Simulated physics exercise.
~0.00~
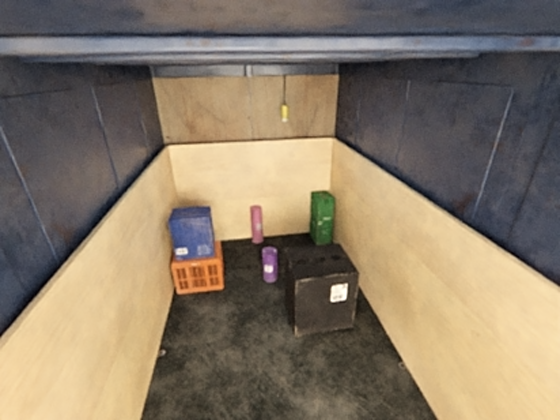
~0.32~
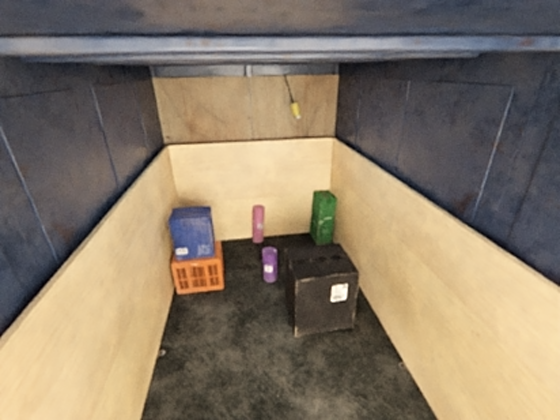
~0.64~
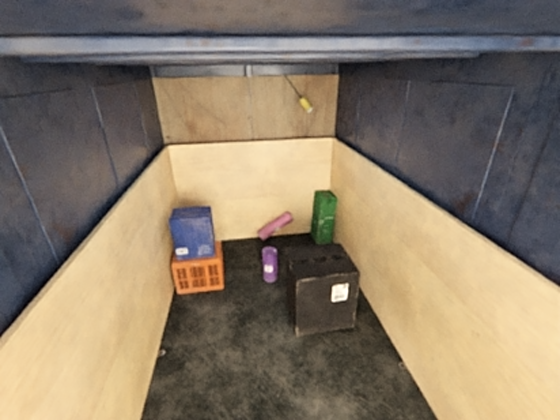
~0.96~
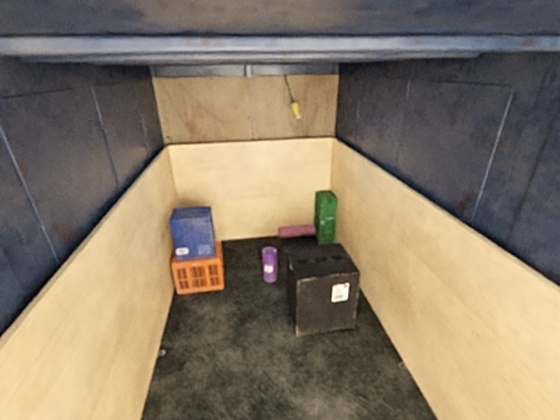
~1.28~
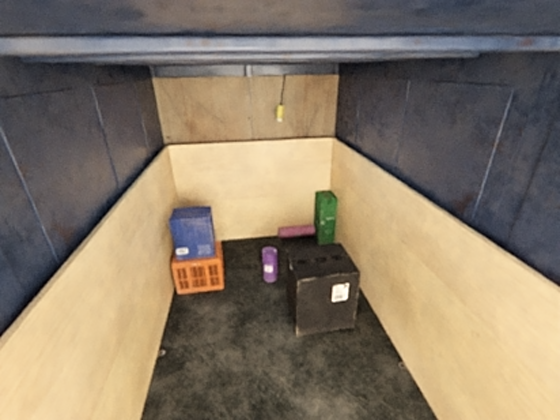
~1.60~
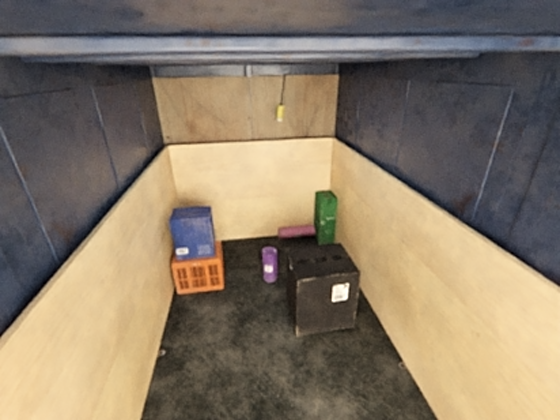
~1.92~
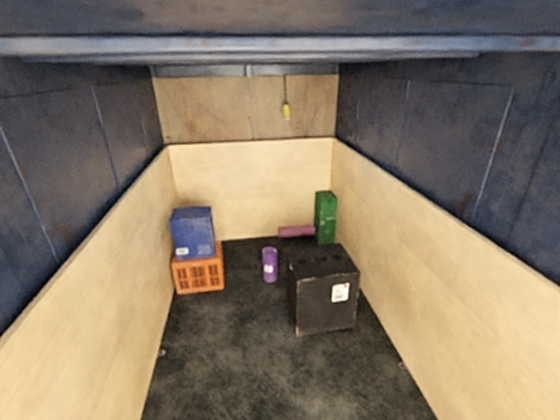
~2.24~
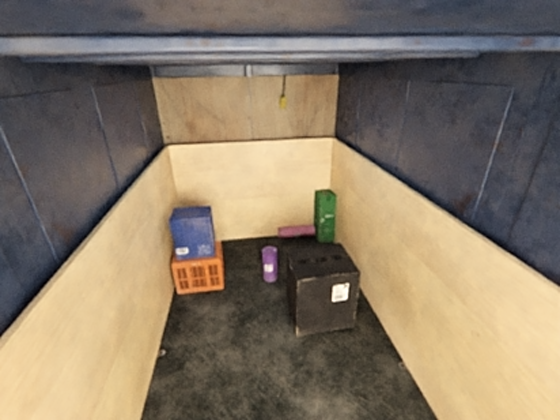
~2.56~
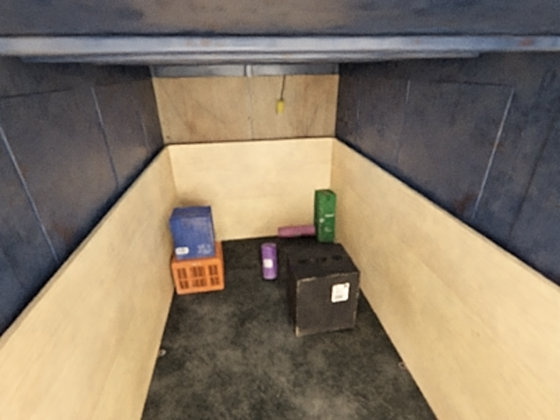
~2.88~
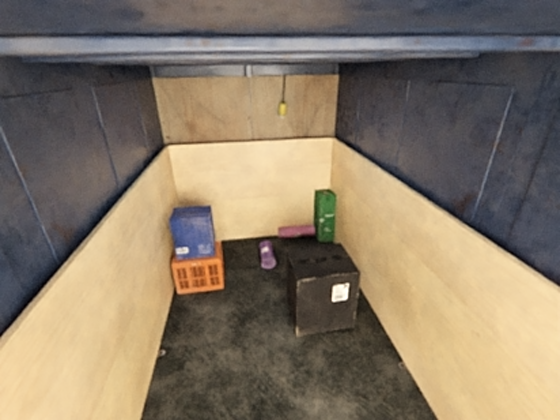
The pink canister topples right beside the green box, then the purple canister falls over too.
